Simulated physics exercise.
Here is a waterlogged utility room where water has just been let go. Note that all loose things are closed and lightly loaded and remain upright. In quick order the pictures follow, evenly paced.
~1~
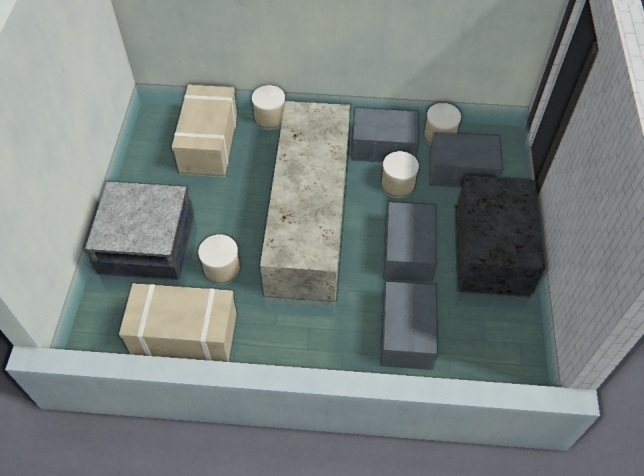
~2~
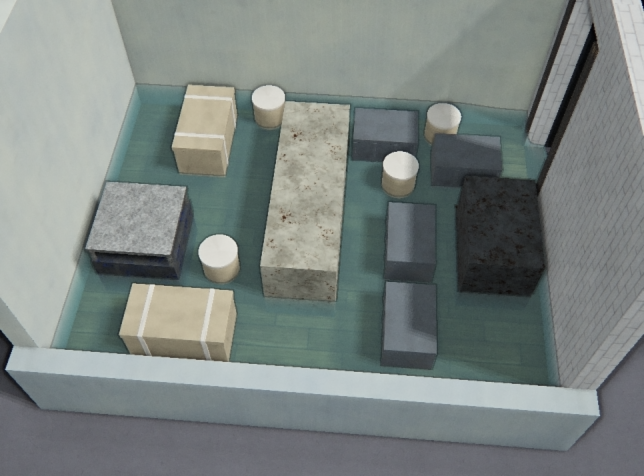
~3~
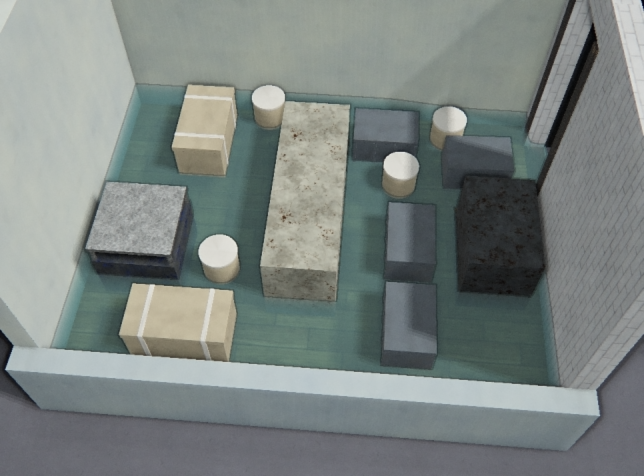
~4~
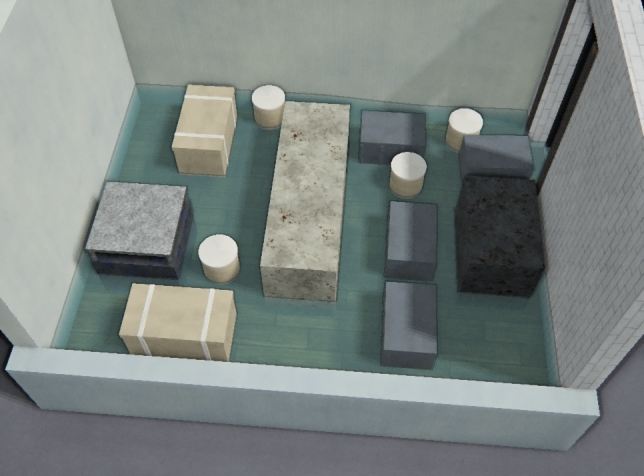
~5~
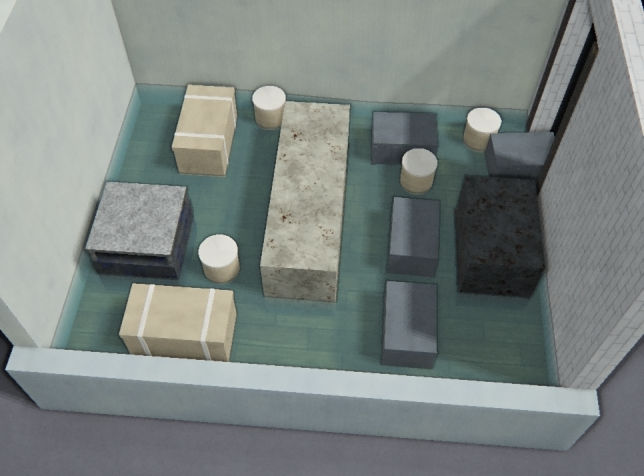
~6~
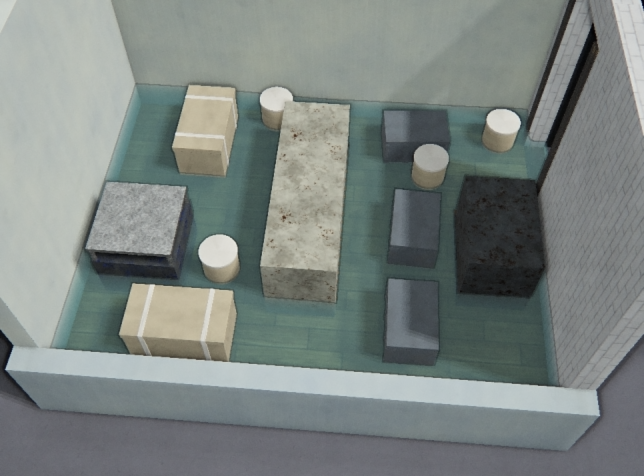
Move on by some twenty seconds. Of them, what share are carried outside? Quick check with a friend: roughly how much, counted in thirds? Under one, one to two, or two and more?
Two or more thirds.
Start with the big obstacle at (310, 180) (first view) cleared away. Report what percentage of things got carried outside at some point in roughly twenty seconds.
Close to 60 percent, I'd say.
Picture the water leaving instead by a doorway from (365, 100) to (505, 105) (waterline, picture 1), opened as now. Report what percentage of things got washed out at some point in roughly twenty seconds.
Around 90 in a hundred.
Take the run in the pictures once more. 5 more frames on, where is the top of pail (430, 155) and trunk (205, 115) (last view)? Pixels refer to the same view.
The tops should be near (549, 159) and near (231, 108).
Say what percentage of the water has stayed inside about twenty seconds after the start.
42 %.
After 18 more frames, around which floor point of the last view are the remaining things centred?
Roughly at (317, 246) in the last view.
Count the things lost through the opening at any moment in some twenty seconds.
Count: 7.
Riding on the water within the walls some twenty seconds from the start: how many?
Number: 3.
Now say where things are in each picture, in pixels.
The first frame shows a pail at (444, 115) floats; a pail at (401, 165) floats; 0 of 10 have shifted.
The second frame shows a pail at (444, 115) floats; a pail at (401, 165) floats; 0 of 10 have shifted.
The third frame shows a pail at (450, 119), afloat, close to its start; a pail at (401, 165), afloat; 2 of 10 have shifted.
The fourth frame shows a pail at (466, 121) floats, close to its start; a pail at (409, 166), afloat, close to its start; 4 of 10 have shifted.
The fifth frame shows a pail at (484, 120) floats, a stride from its start; a pail at (420, 162) floats, close to its start; 5 of 10 have shifted.
The sixth frame shows a pail at (504, 121), afloat, a stride from its start; a pail at (431, 157), afloat, a stride from its start; 6 of 10 have shifted.
A moment on, 2 of 10 are out; 8 afloat.
Next, 6 of 10 are out; 4 afloat.
Later, 7 of 10 are out; 3 afloat.
In the end, 7 of 10 are out; 3 afloat.
